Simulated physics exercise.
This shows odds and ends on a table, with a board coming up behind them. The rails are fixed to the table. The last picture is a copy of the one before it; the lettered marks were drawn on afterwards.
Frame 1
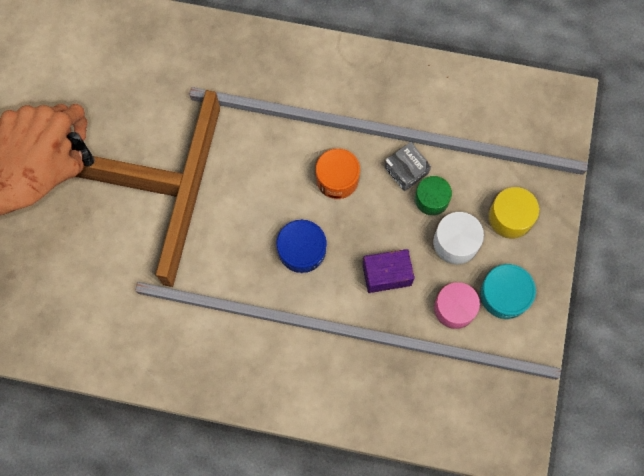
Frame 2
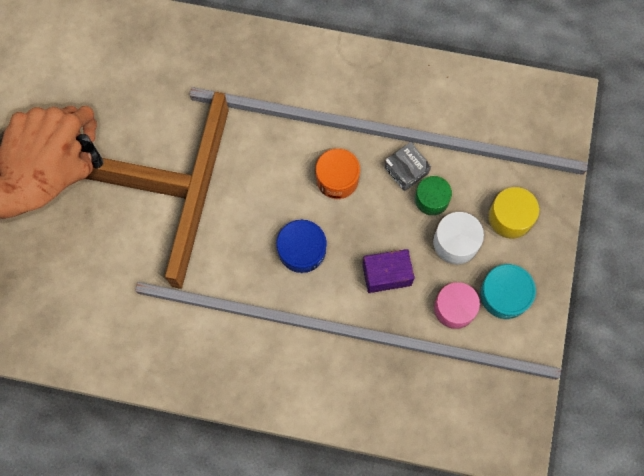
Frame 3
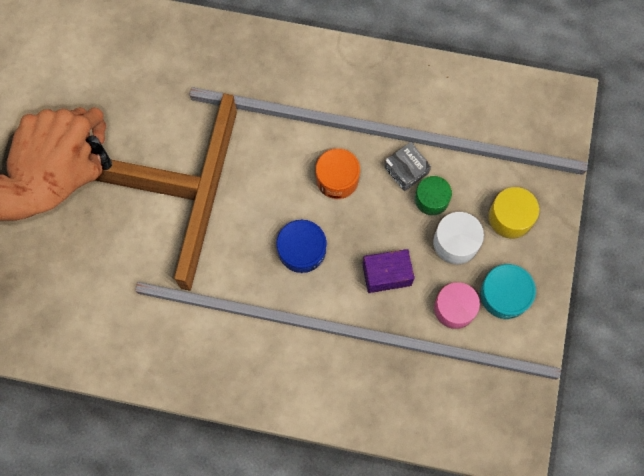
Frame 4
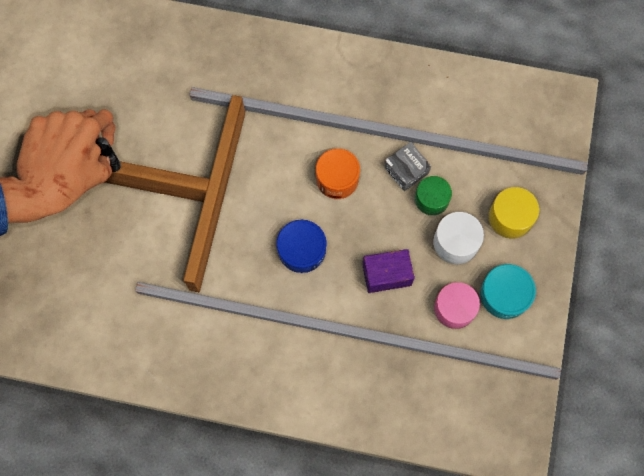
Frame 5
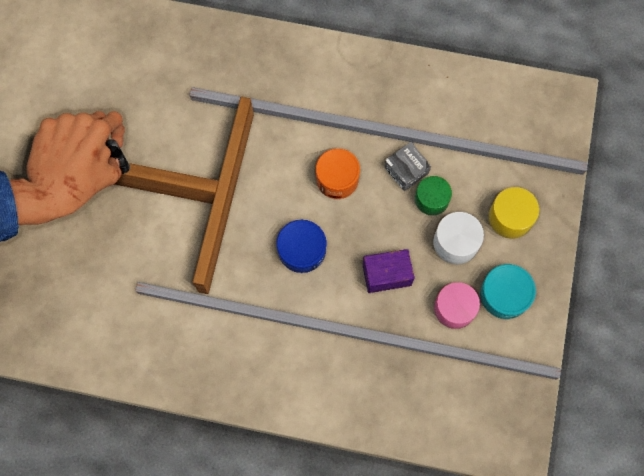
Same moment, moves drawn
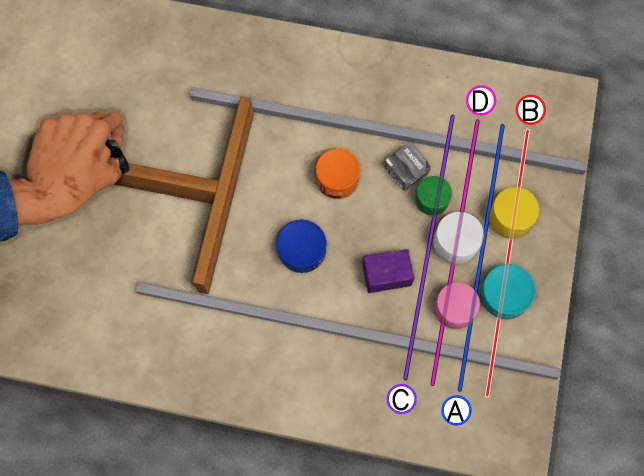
On a tabletop between two grey rails, a hand slid a wooden T-shaped board slowly a short way to the right, while the colourful tubs, purple block and small grey object ahead of it stayed still.
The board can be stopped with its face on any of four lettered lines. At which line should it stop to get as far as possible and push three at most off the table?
At B, and not beyond.
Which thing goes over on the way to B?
The yellow pot goes over.
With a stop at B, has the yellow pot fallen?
Yes.
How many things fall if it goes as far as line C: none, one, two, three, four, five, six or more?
In all, none.
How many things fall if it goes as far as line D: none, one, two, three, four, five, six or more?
The count is none.
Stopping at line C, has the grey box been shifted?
Yes.
On the copy, A at (482, 252); B at (508, 257); C at (430, 241); D at (456, 247).
On B. First, board (326, 208); orange jar (362, 179); purple block (397, 274).
Then, board (432, 228); yellow pot (536, 211); turquoise tub (513, 290).
Finally, board (511, 244); yellow pot over the edge; white tin (578, 242); one fallen.
By contrast, A is within the limit but short; C is within the limit but short; D is within the limit but short.
